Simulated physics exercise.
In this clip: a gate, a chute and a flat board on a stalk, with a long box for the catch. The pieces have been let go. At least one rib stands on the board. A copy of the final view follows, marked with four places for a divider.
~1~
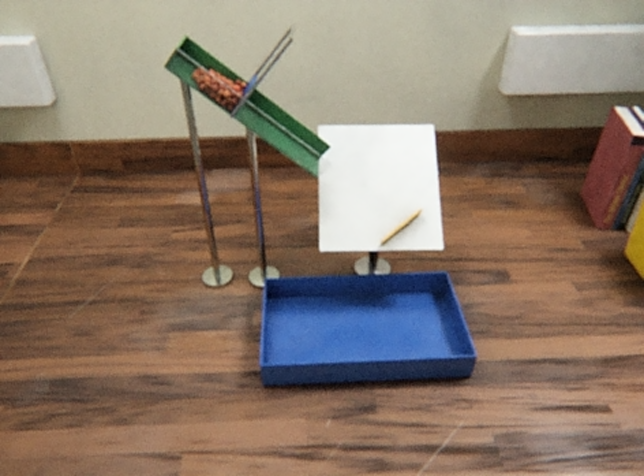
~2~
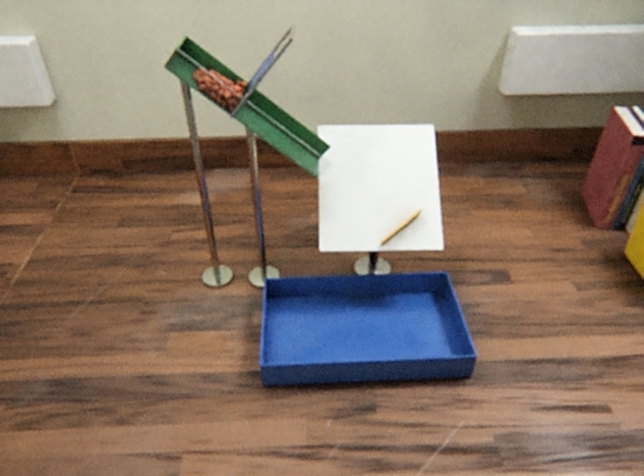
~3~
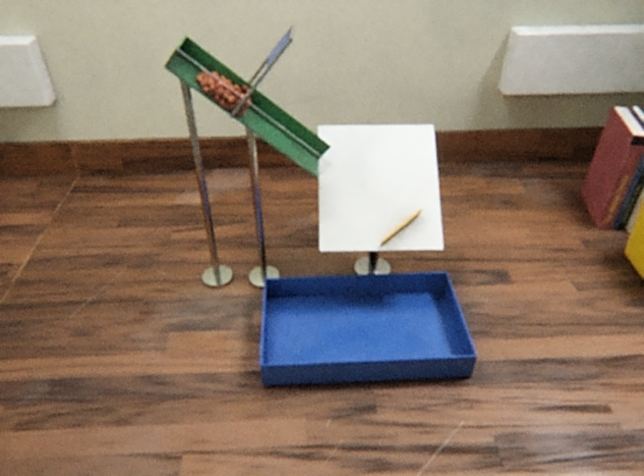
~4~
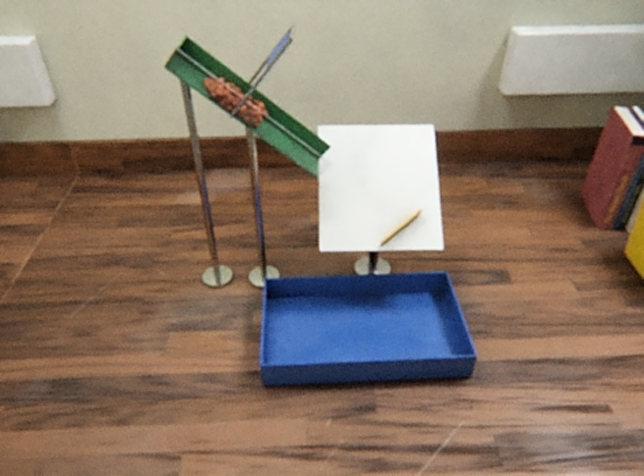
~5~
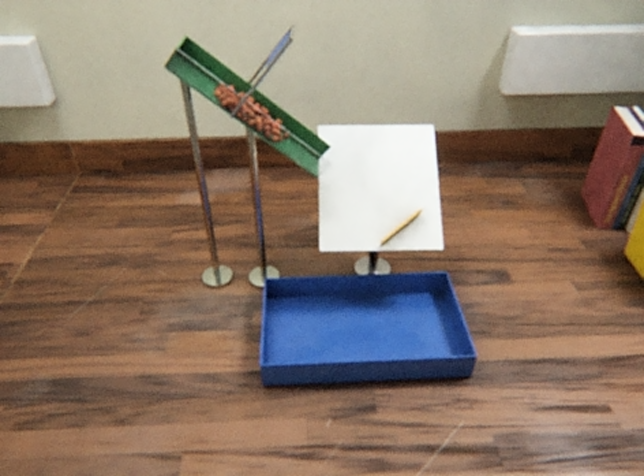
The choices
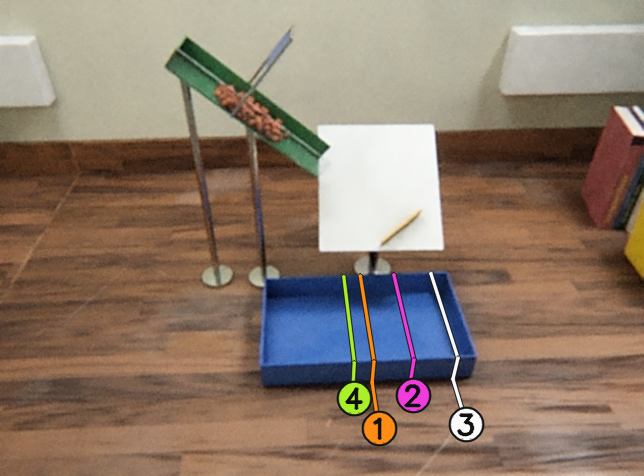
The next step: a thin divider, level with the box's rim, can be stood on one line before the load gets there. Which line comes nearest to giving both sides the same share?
Go for 1.
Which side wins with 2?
More lands on the left.
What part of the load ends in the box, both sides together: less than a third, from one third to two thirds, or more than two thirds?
More than two thirds.
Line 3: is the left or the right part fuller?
Left.
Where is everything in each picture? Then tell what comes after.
Load behind the gate at (225, 90), clay pellets; lip of the chute at (318, 169), sloping fairly steeply, in the first picture.
Middle of the board at (379, 186), tilted fairly steeply; middle of its low edge at (382, 250); of its high edge at (376, 125), in the second picture.
Front corners of the box at (261, 365) and (477, 356), empty; front of the load at (246, 105), in the third picture.
Middle of the load at (233, 101); its front at (265, 114), about a quarter of the way to the lip; rib from (422, 209) to (382, 241), in the fourth picture.
Middle of the load at (251, 106); its front at (286, 135), about half of the way to the lip, in the fifth picture.
On the marked copy, line 1 crosses the front rim at (373, 360); line 2 crosses the front rim at (413, 358); line 3 crosses the front rim at (457, 356); line 4 crosses the front rim at (354, 361).
With 1, of what is caught, about a third on the left of the divider, about two thirds on the right.
With 2, of what is caught, nearly all on the left of the divider, a stray few on the right.
With 3, of what is caught, all on the left of the divider, none on the right.
With 4, of what is caught, a stray few on the left of the divider, nearly all on the right.
